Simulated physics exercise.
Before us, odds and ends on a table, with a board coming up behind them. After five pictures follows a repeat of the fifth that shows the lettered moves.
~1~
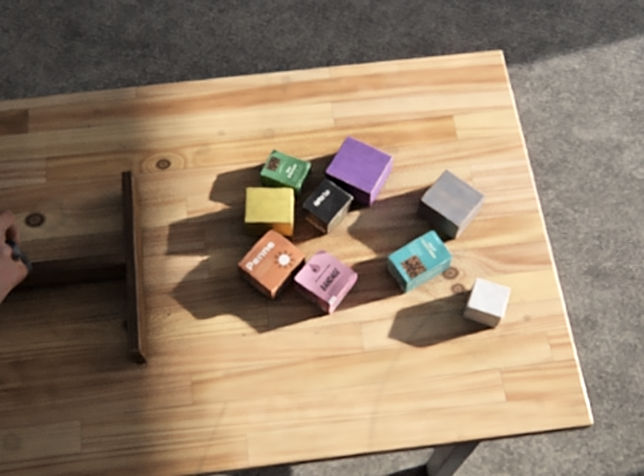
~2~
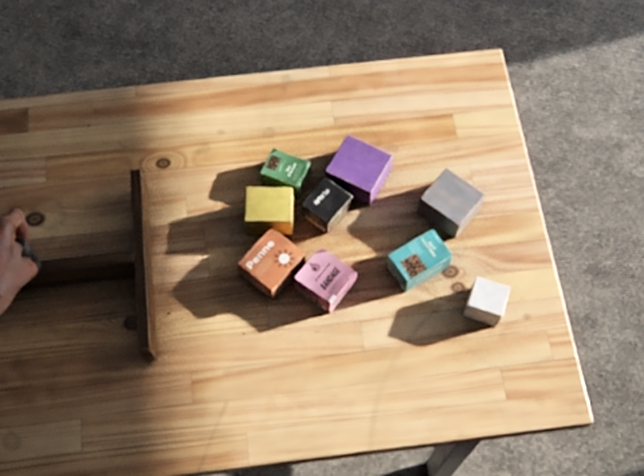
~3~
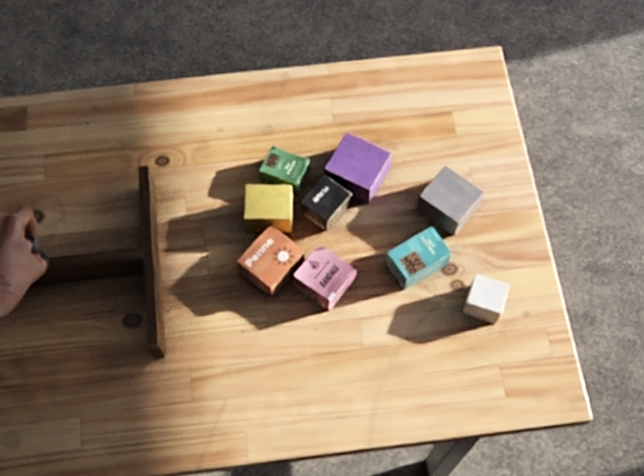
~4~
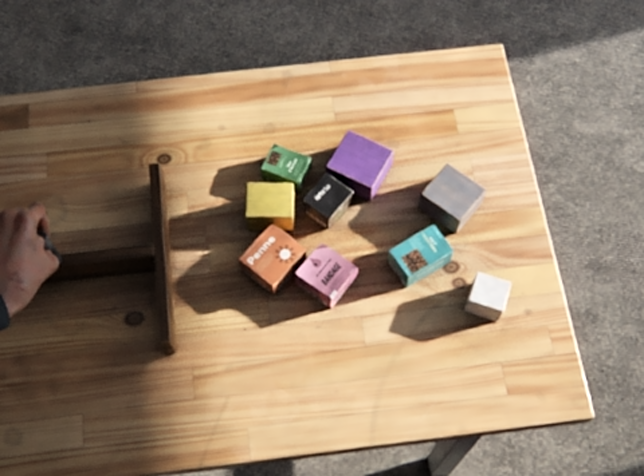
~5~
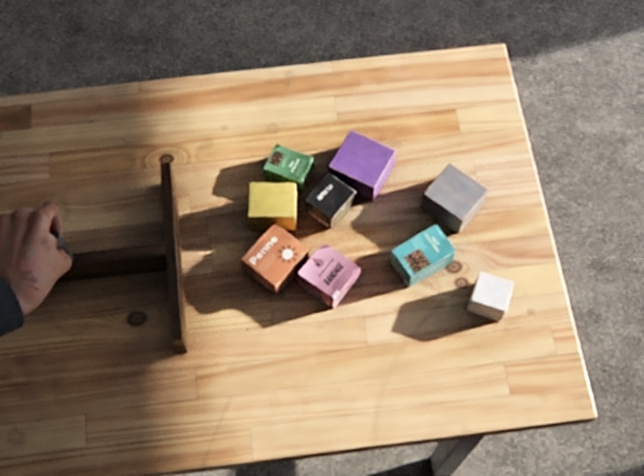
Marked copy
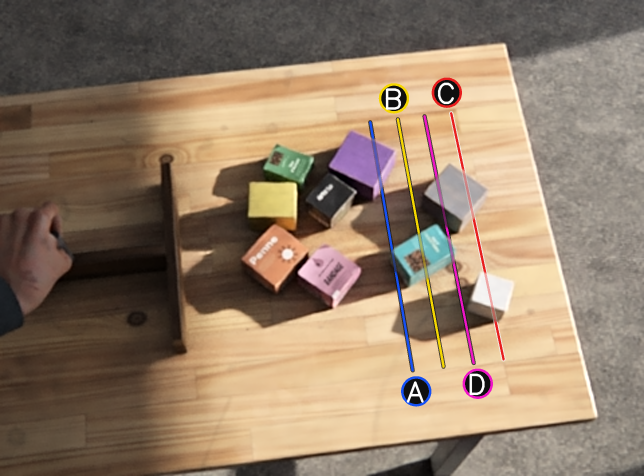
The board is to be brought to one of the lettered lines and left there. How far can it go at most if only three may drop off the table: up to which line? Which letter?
The farthest such stop is C.
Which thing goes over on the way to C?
It is the grey block.
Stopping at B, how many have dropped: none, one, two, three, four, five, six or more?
The count is none.
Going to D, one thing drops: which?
It is the grey block.
On the marked copy, A at (390, 239); B at (419, 236); C at (476, 229); D at (448, 232).
Taking C. A third of the way, board (282, 235); green packet (304, 164); purple block (366, 163).
Two thirds of the way, board (392, 223); grey block (507, 195); turquoise packet (483, 258).
When it is over, board (477, 213); grey block over the edge; turquoise packet (562, 257); one fallen.
As for the rest, A is within the limit but short; B is within the limit but short; D is within the limit but short.
